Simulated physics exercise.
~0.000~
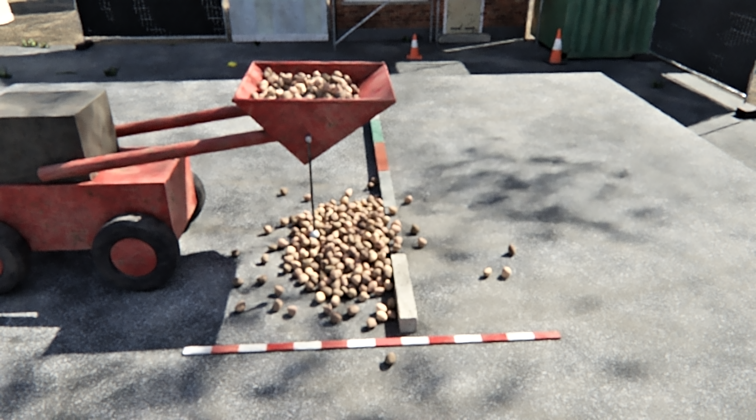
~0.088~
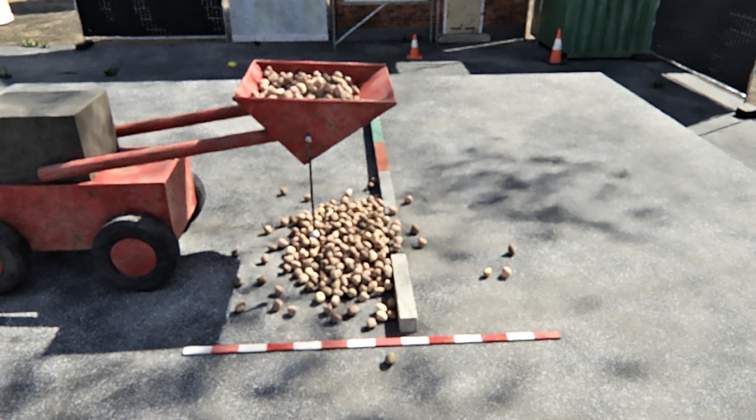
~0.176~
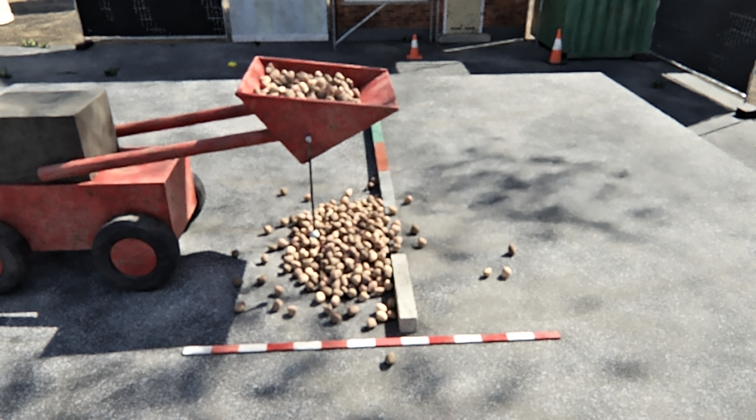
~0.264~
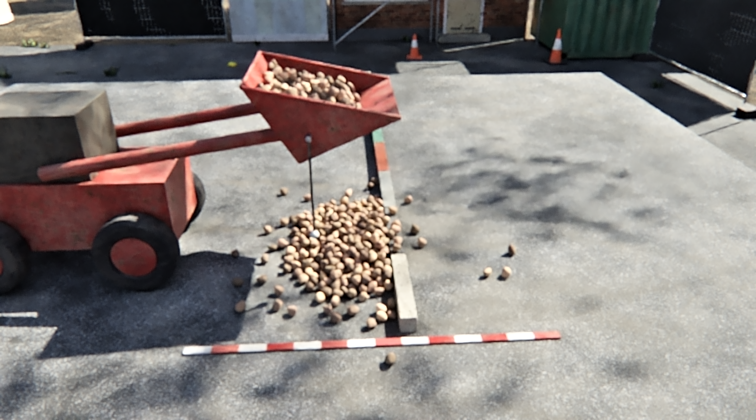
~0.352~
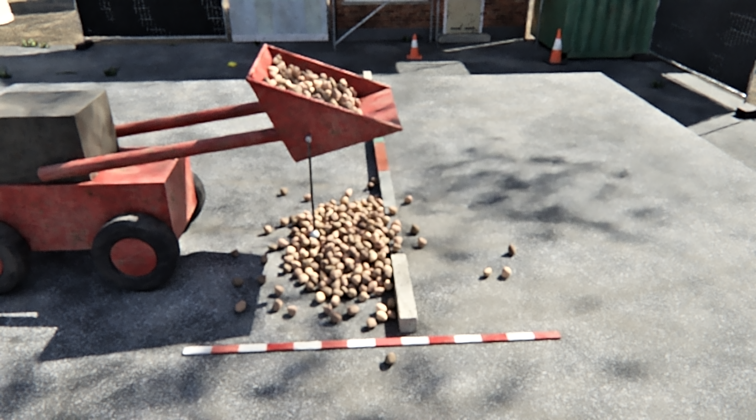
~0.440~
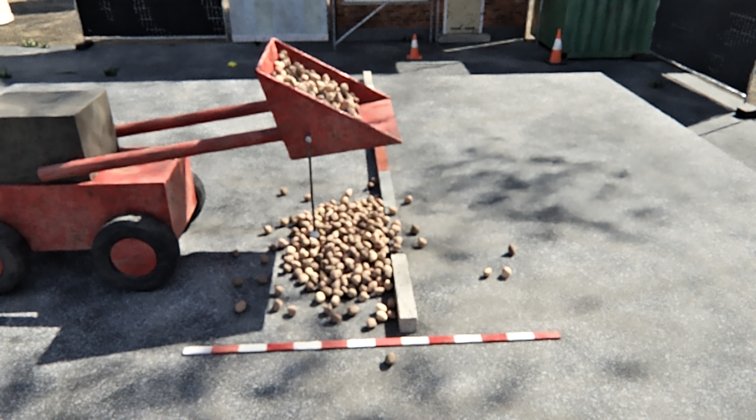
In this clip, a red loader holds a bucket of round brown stones above a scattered pile of similar stones beside a low kerb, and the bucket slowly rotates clockwise, its right edge lowering slightly while the pile stays still.
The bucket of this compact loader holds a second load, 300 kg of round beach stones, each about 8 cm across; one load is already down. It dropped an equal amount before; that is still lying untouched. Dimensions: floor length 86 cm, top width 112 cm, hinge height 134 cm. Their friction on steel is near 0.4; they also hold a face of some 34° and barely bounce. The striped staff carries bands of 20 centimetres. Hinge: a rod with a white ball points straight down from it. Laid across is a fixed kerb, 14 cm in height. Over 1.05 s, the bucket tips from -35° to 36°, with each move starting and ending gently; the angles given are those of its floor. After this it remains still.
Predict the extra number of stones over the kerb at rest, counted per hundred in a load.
About 97 more per hundred stones.
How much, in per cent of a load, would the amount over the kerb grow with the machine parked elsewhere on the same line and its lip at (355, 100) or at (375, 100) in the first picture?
Around 60 and 75 percent respectively.
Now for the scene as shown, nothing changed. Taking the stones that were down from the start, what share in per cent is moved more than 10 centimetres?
I'd say roughly 0 per cent of them.
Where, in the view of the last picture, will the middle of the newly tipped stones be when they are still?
Around (451, 241) in the last picture.
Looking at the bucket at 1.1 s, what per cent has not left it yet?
Close to 70 in a hundred.
After 0.8 s the floor is at 25°; in per cent of one load, 100 in the bucket, 99 on this side of the kerb, 1 over the kerb; the foremost stones are at (440, 236).
After 1.1 s the floor is at 36°; in per cent of one load, 70 in the bucket, 126 on this side of the kerb, 4 over the kerb; the foremost stones are at (445, 240).
After 1.5 s the floor is at 36°; in per cent of one load, 16 in the bucket, 123 on this side of the kerb, 61 over the kerb; the foremost stones are at (488, 254).
After 4.2 s the floor is at 36°; in per cent of one load, 0 in the bucket, 102 on this side of the kerb, 98 over the kerb; the foremost stones are at (619, 232). Net gain over the kerb, 97.
